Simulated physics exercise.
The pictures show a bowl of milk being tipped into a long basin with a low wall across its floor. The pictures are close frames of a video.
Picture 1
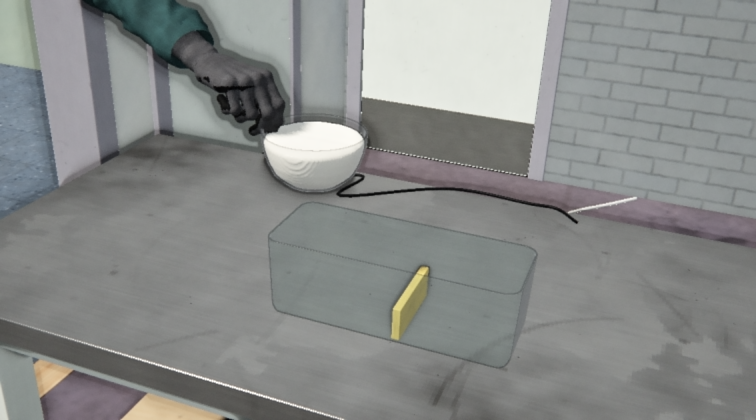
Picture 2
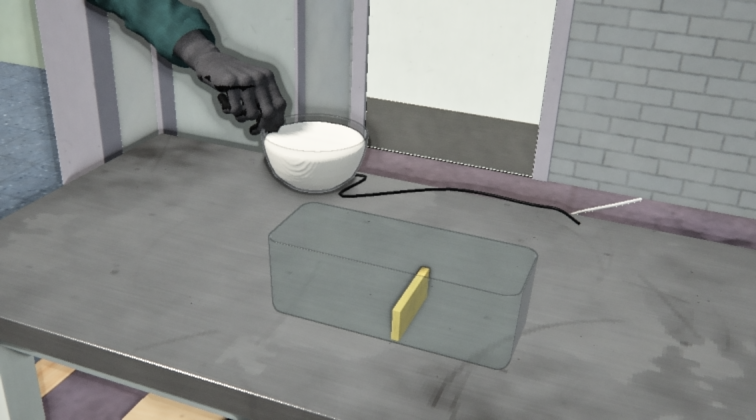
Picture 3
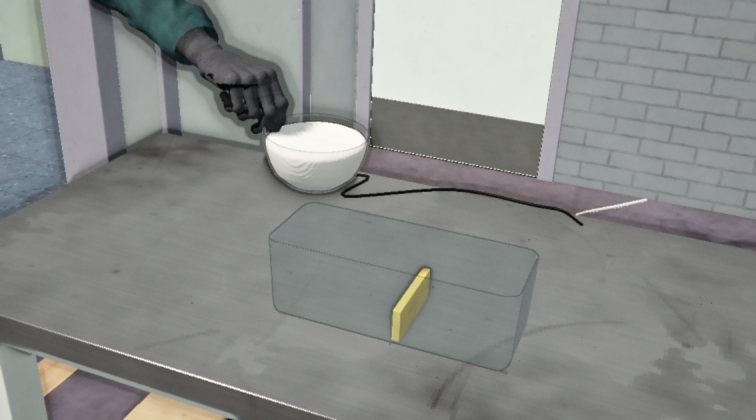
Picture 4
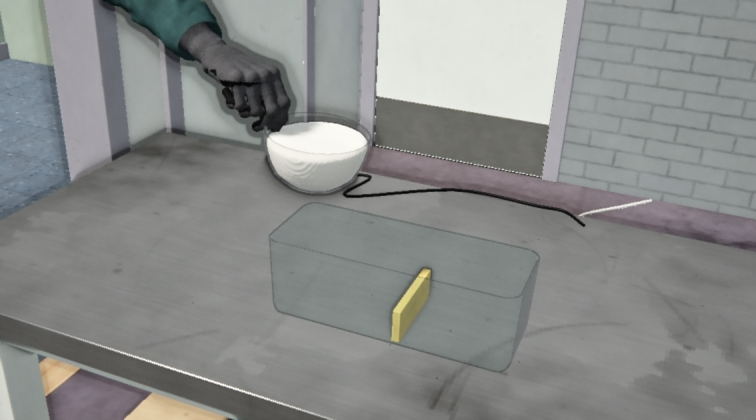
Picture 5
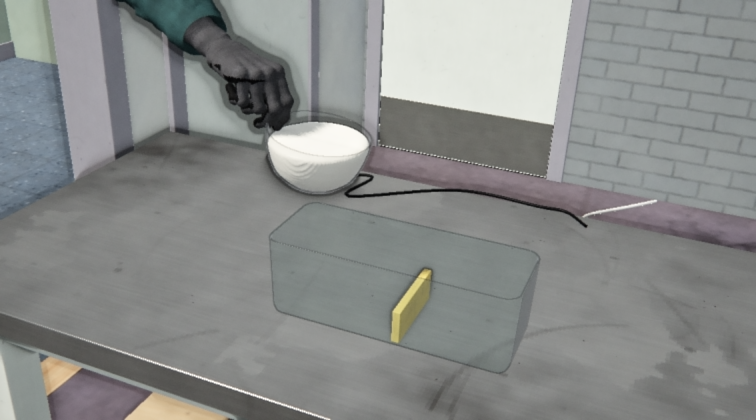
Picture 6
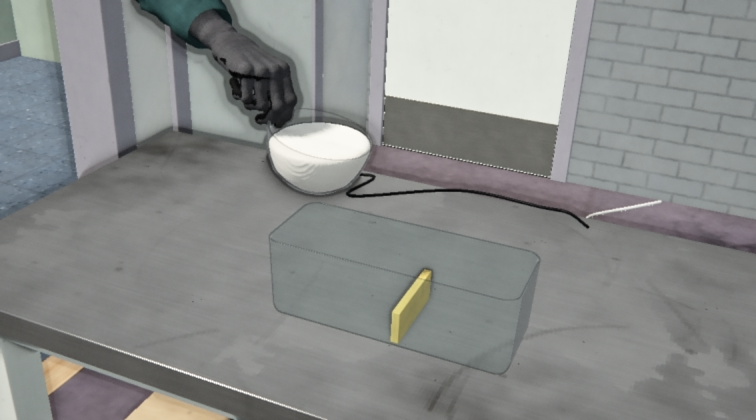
A gloved hand slowly tilts a white bowl behind a clear basin with a yellow wall.
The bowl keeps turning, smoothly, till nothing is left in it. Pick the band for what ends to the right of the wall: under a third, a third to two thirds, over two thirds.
In the end not even a third is right of the wall.
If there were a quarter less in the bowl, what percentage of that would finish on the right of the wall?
About 5 per cent.
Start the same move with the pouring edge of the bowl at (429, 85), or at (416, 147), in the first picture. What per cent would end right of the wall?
The first gives 95 %, the second 90 %.
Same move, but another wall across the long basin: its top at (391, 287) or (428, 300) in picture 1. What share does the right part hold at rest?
The first gives 65 %, the second 5 %.
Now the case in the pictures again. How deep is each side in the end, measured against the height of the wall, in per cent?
Near 40 on the left, 20 on the right.
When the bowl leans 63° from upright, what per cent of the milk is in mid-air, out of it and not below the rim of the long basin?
Some 30 per cent.
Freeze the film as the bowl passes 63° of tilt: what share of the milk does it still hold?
Near 50 %.
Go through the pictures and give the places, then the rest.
Tilt 0°; pouring edge (363, 141); surface from (272, 130) to (362, 146); the long basin's rim runs from (286, 220) to (529, 273); the wall's top is at (412, 288), in the first frame.
Tilt 1°; pouring edge (364, 142); surface from (273, 130) to (363, 147), in the second frame.
Tilt 2°; pouring edge (365, 144); surface from (274, 129) to (364, 148), in the third frame.
Tilt 4°; pouring edge (366, 147); surface from (276, 130) to (365, 149), in the fourth frame.
Tilt 8°; pouring edge (367, 150); surface from (277, 130) to (367, 149), in the fifth frame.
Tilt 12°; pouring edge (368, 154); surface from (278, 130) to (368, 150), in the sixth frame.
A moment on, the bowl is tipped part way and 48 per cent is still to pour, 17 is left of the wall and 6 right of it.
Next, the bowl is tipped on its side and 5 per cent is still to pour, 65 is left of the wall and 24 right of it.
Then the bowl is tipped right over and 0 per cent is still to pour, 75 is left of the wall and 25 right of it.
Later the bowl is tipped right over and 0 per cent is still to pour, 75 is left of the wall and 25 right of it.
In the end 75 per cent lies left of the wall, 25 right of it and 0 outside.
